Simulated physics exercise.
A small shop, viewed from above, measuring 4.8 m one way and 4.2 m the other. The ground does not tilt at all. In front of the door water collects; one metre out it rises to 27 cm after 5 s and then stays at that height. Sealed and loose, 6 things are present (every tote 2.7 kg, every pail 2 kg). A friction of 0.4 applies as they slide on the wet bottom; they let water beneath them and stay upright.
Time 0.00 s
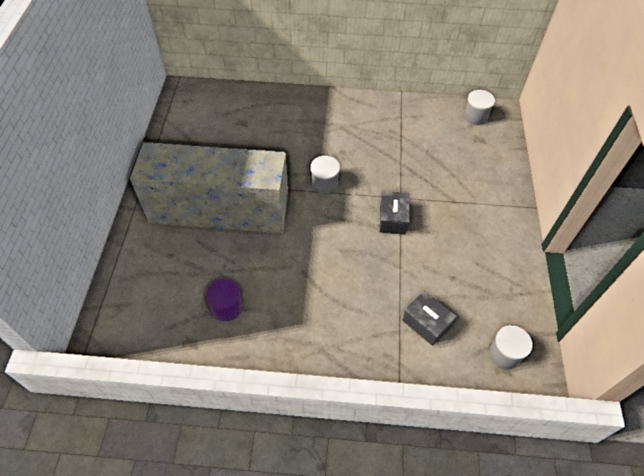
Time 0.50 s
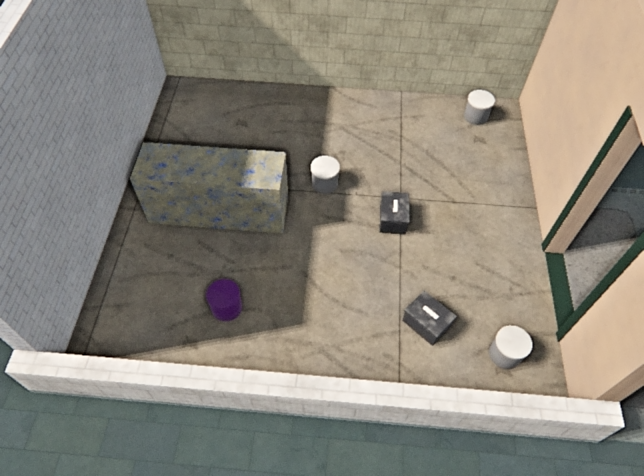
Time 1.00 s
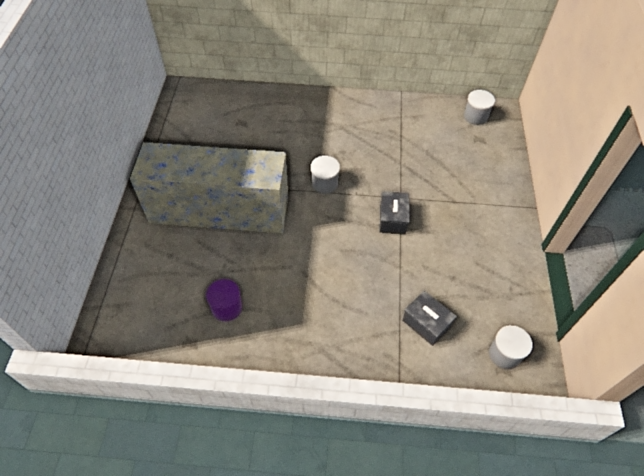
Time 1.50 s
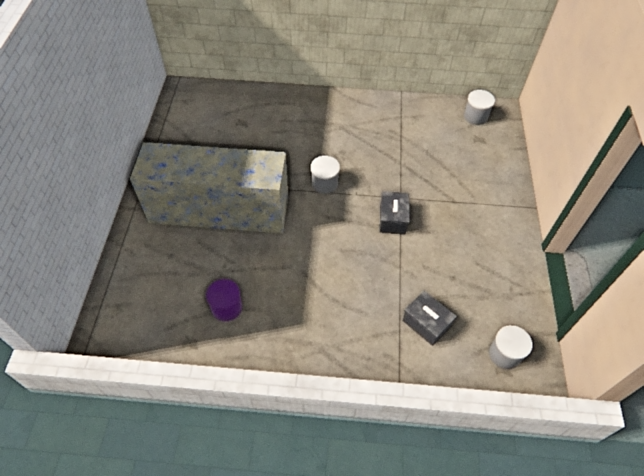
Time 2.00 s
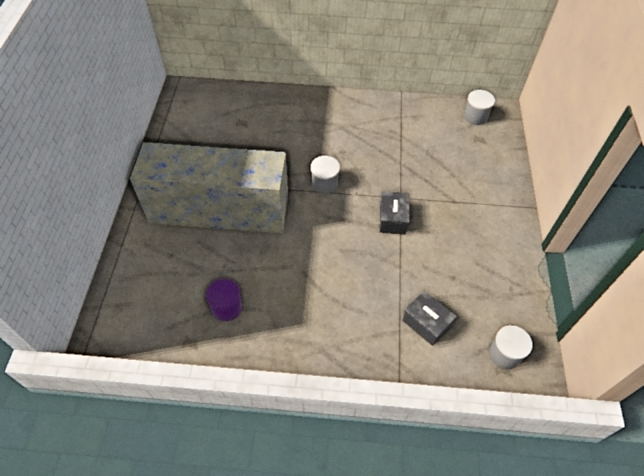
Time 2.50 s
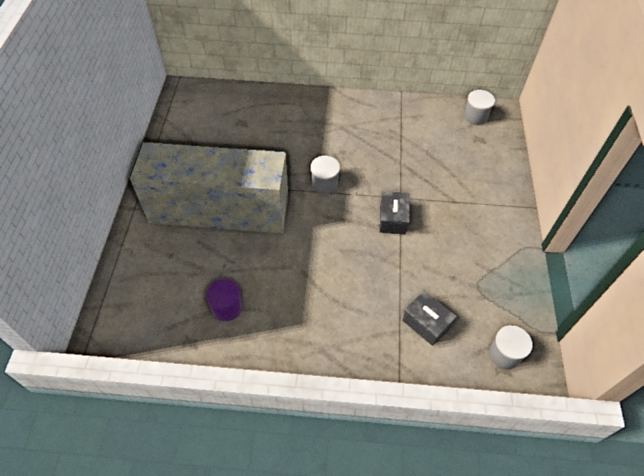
Water rose outside the low front wall, then began seeping through the doorway on the right and spread a small patch across the floor, while the purple pail and everything else stayed still.
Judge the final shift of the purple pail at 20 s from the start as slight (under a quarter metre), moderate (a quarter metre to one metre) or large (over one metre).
I'd say it gets moved far off.
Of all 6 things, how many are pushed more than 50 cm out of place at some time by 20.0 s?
I count 6.
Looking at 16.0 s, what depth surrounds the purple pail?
Around 15 cm.
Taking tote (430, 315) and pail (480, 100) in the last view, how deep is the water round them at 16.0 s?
I'd put it at 15 cm and 10 cm respectively.
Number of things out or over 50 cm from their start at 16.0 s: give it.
Count: 5.
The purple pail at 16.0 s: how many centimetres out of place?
Around 300 centimetres.
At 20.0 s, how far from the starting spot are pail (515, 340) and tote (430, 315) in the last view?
Net displacement, in order: 40 cm; 200 cm.
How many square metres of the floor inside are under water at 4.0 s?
Near 4.5 m2 in all.
After 4.0 s the purple pail is near (223, 293), 0.0 m from its start, aground; 0 afloat.
After 9.0 s the purple pail is near (115, 215), 1.4 m from its start, afloat; 5 afloat.
After 16.0 s the purple pail is near (293, 73), 3.1 m from its start, afloat; 6 afloat.
After 20.0 s the purple pail is near (217, 144), 1.9 m from its start, afloat; 6 afloat.
